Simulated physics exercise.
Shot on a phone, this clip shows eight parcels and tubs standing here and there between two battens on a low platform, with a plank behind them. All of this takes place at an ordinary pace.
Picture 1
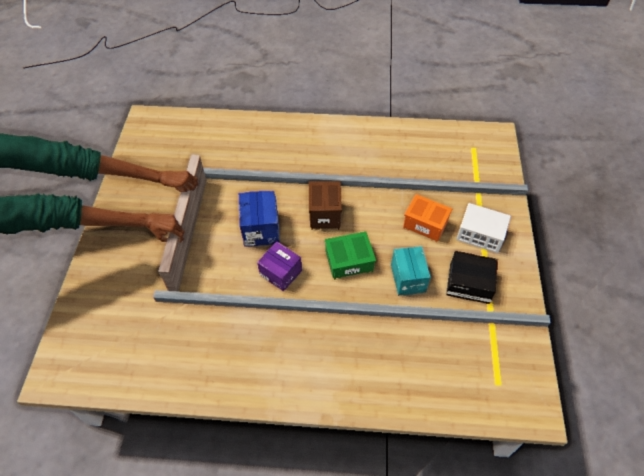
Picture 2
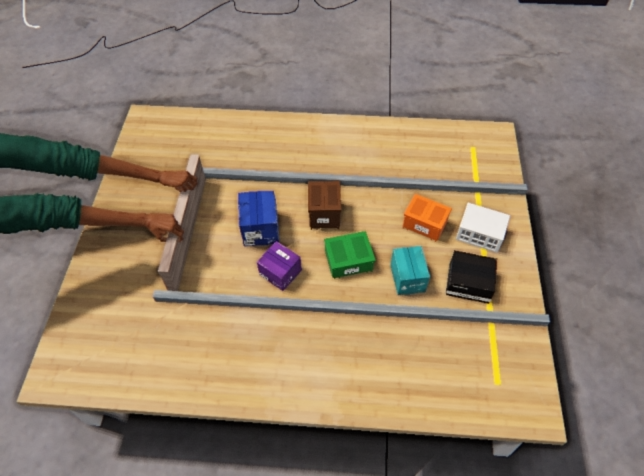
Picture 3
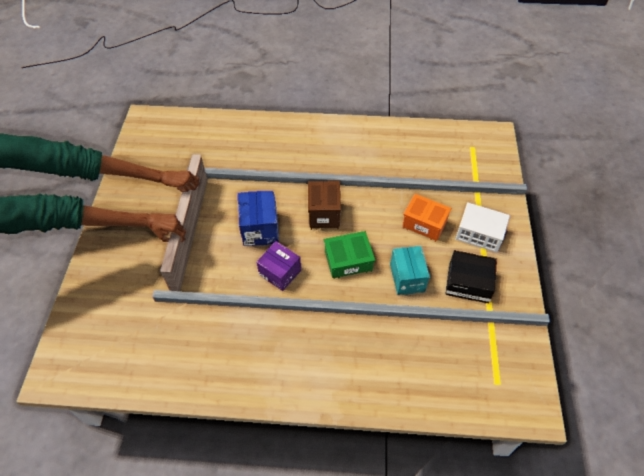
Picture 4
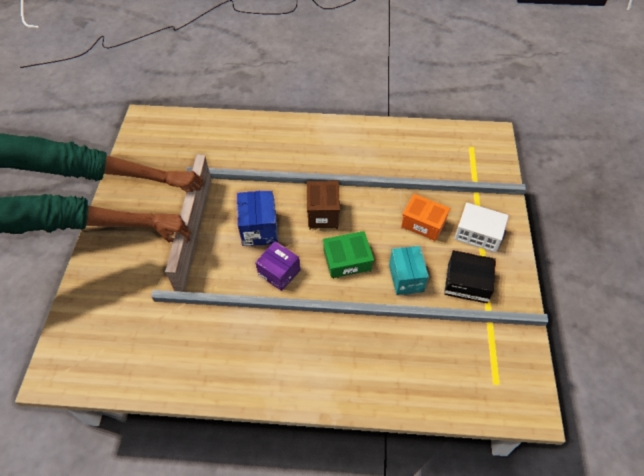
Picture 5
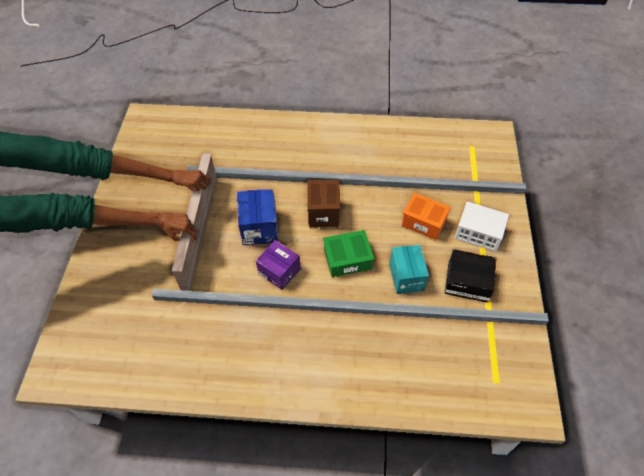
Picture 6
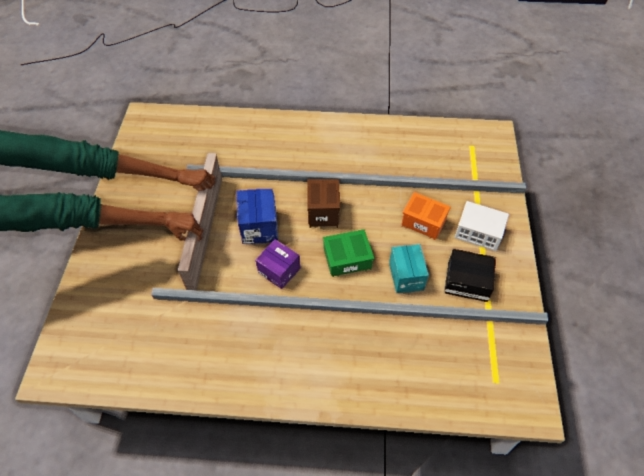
A plank gripped by two green-sleeved arms at the left stands between two grey battens on a pale wooden platform over a grey floor, seen from above at an angle. Ahead of it sit blue, purple, brown, green, orange and turquoise boxes, with a white crate and a black parcel by a yellow tape line at right. The hands slide the plank slightly rightward without touching the boxes, which stay put.
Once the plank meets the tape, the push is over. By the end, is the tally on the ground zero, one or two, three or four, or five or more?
Honestly, the ones lost over the side add up to five and up.
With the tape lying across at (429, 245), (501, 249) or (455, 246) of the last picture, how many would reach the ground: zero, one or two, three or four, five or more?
Going through the places as listed, I'd say just one or two, then more than four, then three or four.
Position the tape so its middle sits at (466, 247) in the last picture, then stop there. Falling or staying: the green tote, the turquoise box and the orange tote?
Well, the green tote hangs in there, the turquoise box leaves the top, and the orange tote hangs in there.
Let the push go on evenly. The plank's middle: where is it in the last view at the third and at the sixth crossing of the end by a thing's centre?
First at (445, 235), next at (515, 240).
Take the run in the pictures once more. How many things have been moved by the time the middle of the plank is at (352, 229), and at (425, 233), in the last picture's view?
Well, it's 6 at the first one and 8 at the second.
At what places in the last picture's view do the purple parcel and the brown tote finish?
The purple parcel stops around (504, 270); the brown tote around (499, 196).
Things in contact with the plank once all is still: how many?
Total: 3.
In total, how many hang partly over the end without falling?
0.
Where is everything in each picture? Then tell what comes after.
White crate (483, 228); black parcel (472, 277); orange tote (427, 218); plank (185, 221); tape (484, 250), in the first picture.
Black parcel (472, 277); purple parcel (280, 266), in the second picture.
Orange tote (426, 218); turquoise box (409, 270), in the third picture.
White crate (481, 228); plank (191, 221), in the fourth picture.
Black parcel (470, 276); brown tote (324, 204), in the fifth picture.
White crate (481, 226); black parcel (470, 275); orange tote (425, 216); plank (202, 220); tape (482, 248), in the sixth picture.
Soon after, none off yet; white crate at rest near (481, 226); black parcel at rest near (470, 275); orange tote at rest near (425, 216).
After that, none off yet; white crate at rest near (481, 226); black parcel displaced a little near (490, 278); orange tote at rest near (425, 216).
And then, one off so far; white crate displaced about its own width near (528, 226); black parcel on its way down near (560, 303); orange tote displaced about its own width near (487, 215).
In the end, the number that fall off is five or more; gone, green tote, turquoise box, orange tote, black parcel and white crate.
